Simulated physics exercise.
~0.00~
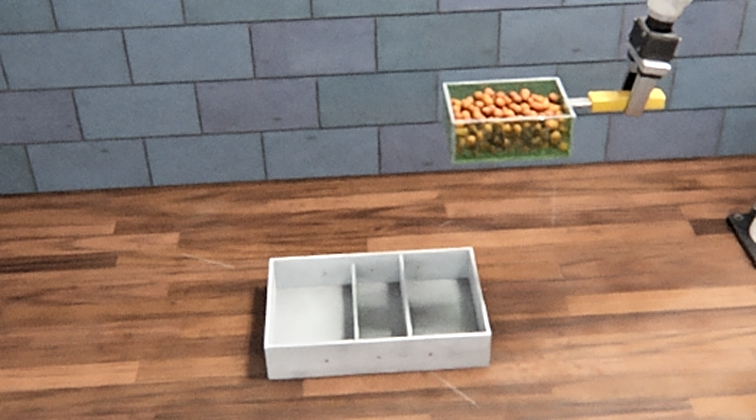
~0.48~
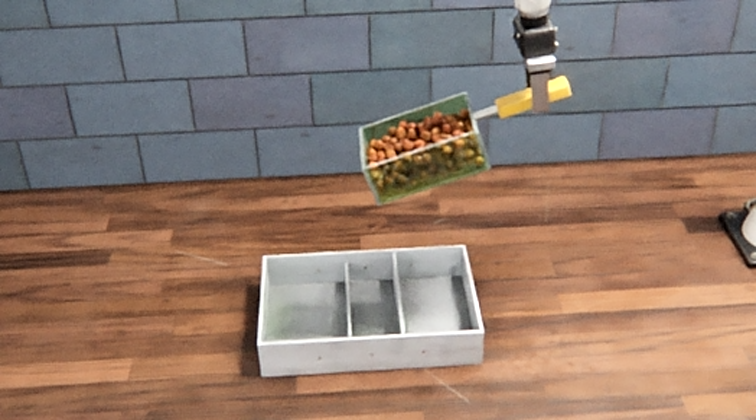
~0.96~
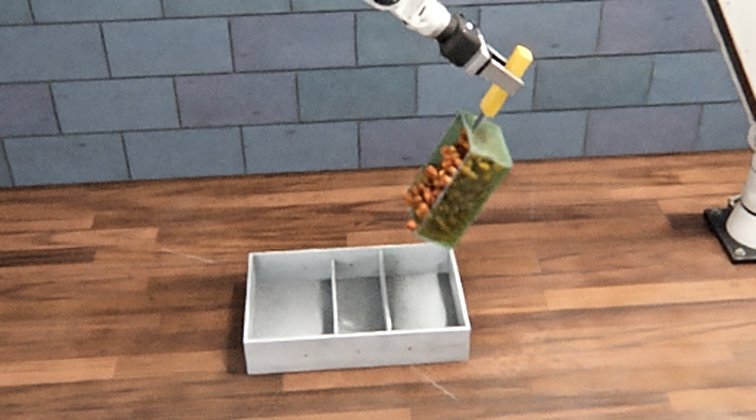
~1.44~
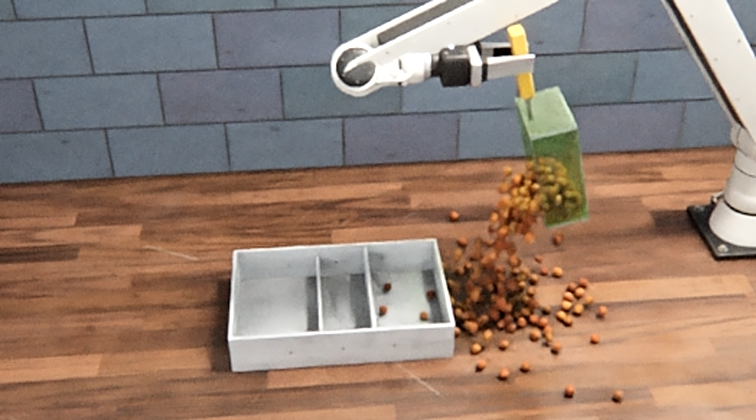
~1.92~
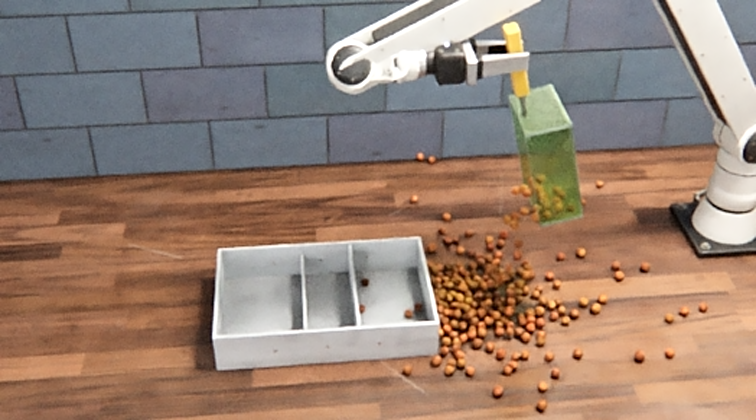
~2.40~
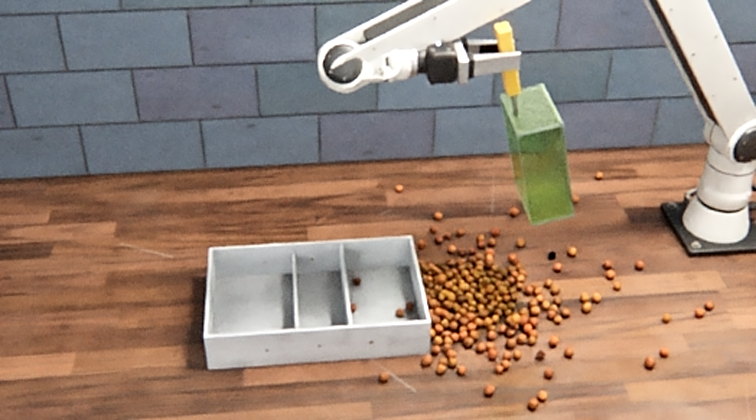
A robot arm carried a clear green box of hazelnuts left toward a divided white tray, then swung right while tipping it steeply, and nearly all the nuts spilled onto the wooden table beside the tray, with only a few landing in its right section.
